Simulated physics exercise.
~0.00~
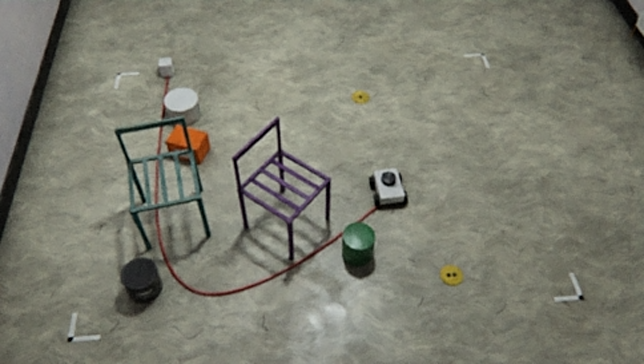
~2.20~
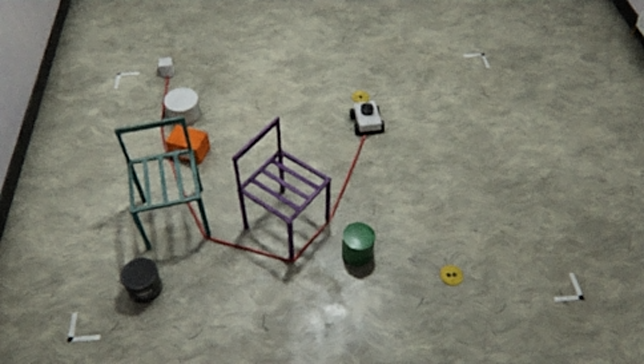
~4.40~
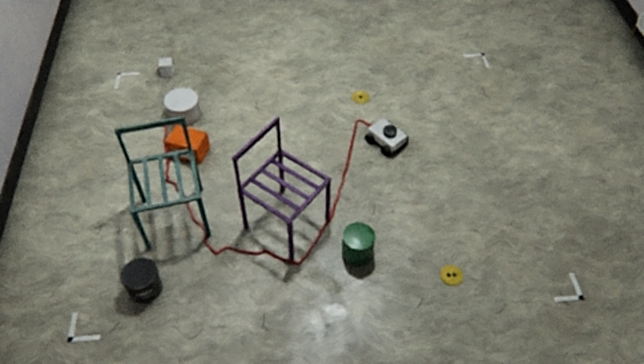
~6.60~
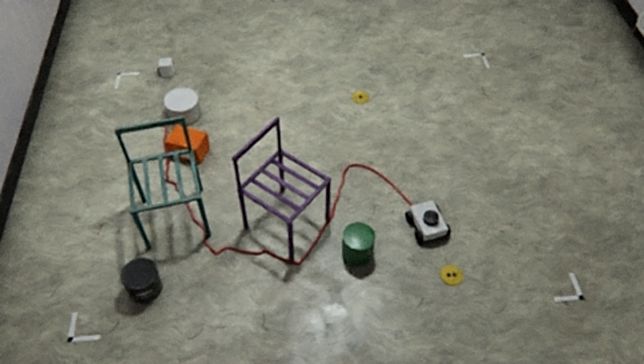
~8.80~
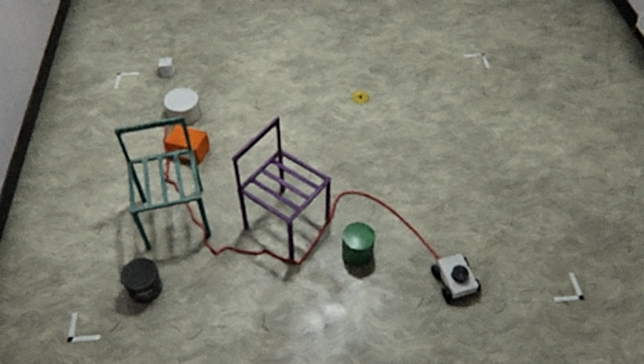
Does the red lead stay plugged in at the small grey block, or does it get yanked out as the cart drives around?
It gets yanked out. The lead pulls taut around the chair legs, its far end comes away from the grey block, and the cart drives on with it trailing.
